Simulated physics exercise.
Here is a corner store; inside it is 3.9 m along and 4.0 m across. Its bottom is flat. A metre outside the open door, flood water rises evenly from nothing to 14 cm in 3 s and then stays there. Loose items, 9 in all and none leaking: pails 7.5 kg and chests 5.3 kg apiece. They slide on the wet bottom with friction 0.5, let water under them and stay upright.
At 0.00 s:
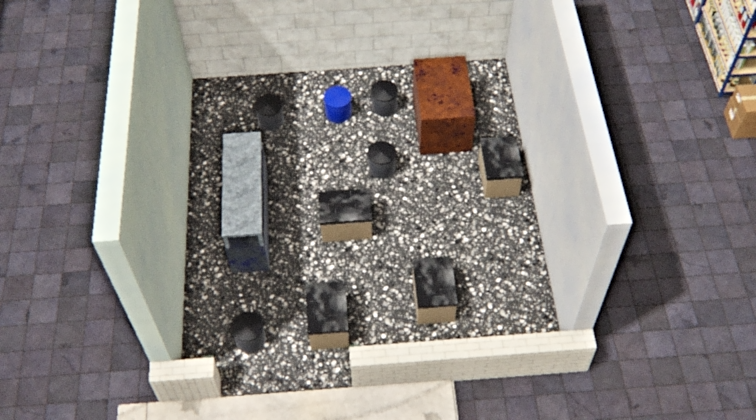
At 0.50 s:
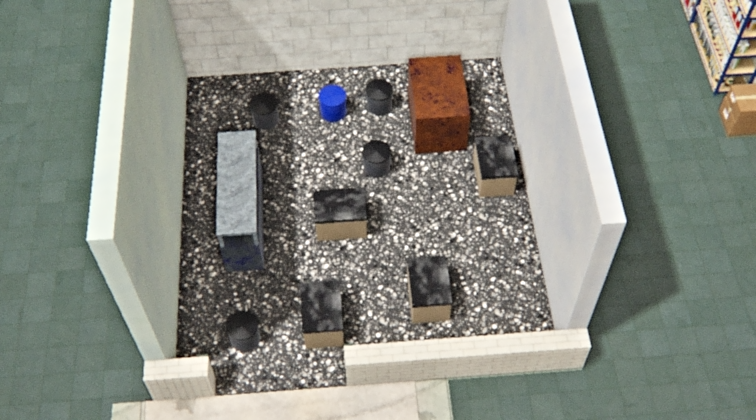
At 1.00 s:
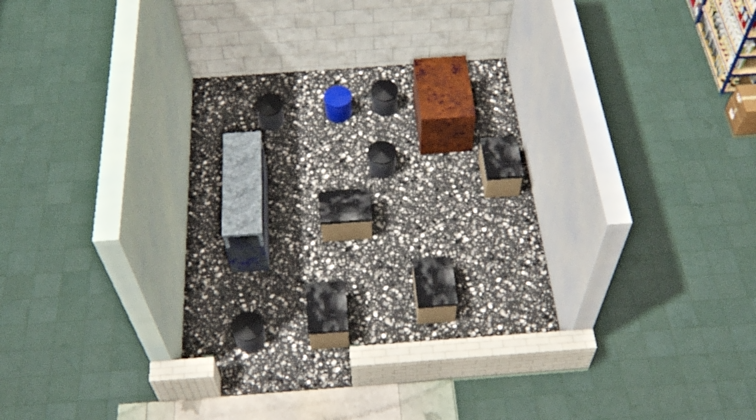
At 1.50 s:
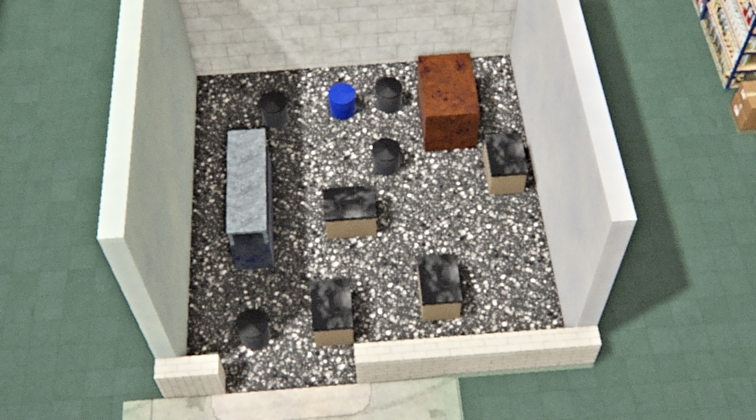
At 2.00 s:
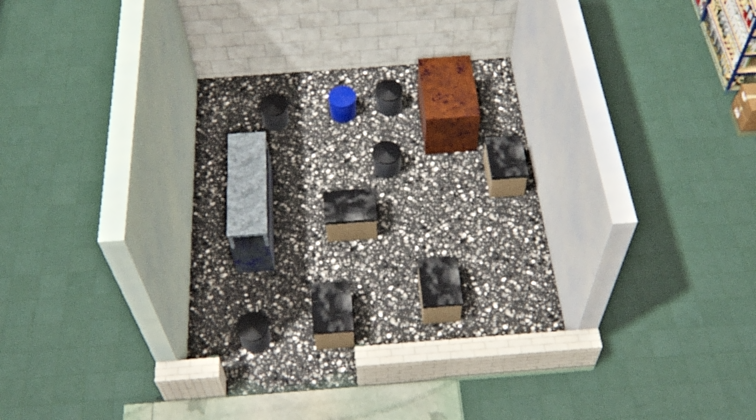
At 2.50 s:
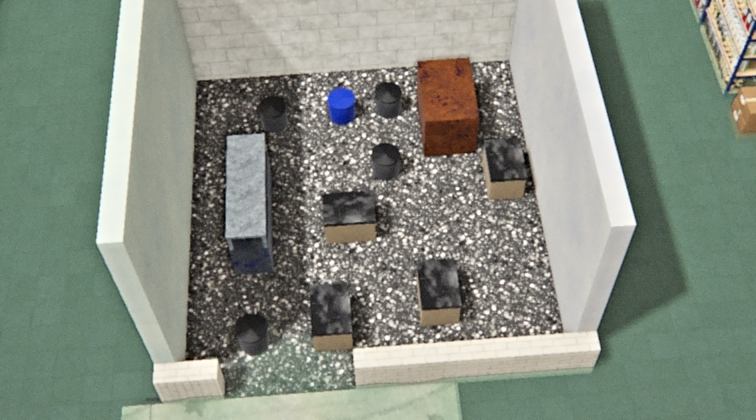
A walled room with pale walls and a speckled gravel-like floor is seen from high above, its front open at a gap in the low wall. A rust-brown block stands at the back right near a small blue pail, with dark pails, black-topped chests and a long grey block around. The surrounding floor turns from grey to green, the view shifts slightly, and lastly water appears at the gap while everything inside stays put.
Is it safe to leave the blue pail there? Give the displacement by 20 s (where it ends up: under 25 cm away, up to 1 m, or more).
Blue pail moves a short way.
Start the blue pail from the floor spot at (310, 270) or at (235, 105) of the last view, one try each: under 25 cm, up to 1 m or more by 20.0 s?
In turn: It ends far away; it ends far away.
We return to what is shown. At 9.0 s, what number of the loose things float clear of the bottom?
At that moment 2.
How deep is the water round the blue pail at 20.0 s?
Roughly 12 cm.
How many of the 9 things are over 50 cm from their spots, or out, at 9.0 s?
I count 3.
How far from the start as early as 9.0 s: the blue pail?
Roughly 5 cm by then.
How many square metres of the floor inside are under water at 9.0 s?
Some 14 m2.
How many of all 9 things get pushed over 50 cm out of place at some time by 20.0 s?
9 of them.
After 4.0 s the blue pail is near (341, 99), 0.0 m from its start, aground; 0 afloat.
After 9.0 s the blue pail is near (341, 97), 0.0 m from its start, aground; 2 afloat.
After 16.0 s the blue pail is near (344, 86), 0.2 m from its start, afloat; 9 afloat.
After 20.0 s the blue pail is near (312, 65), 0.6 m from its start, afloat; 9 afloat.
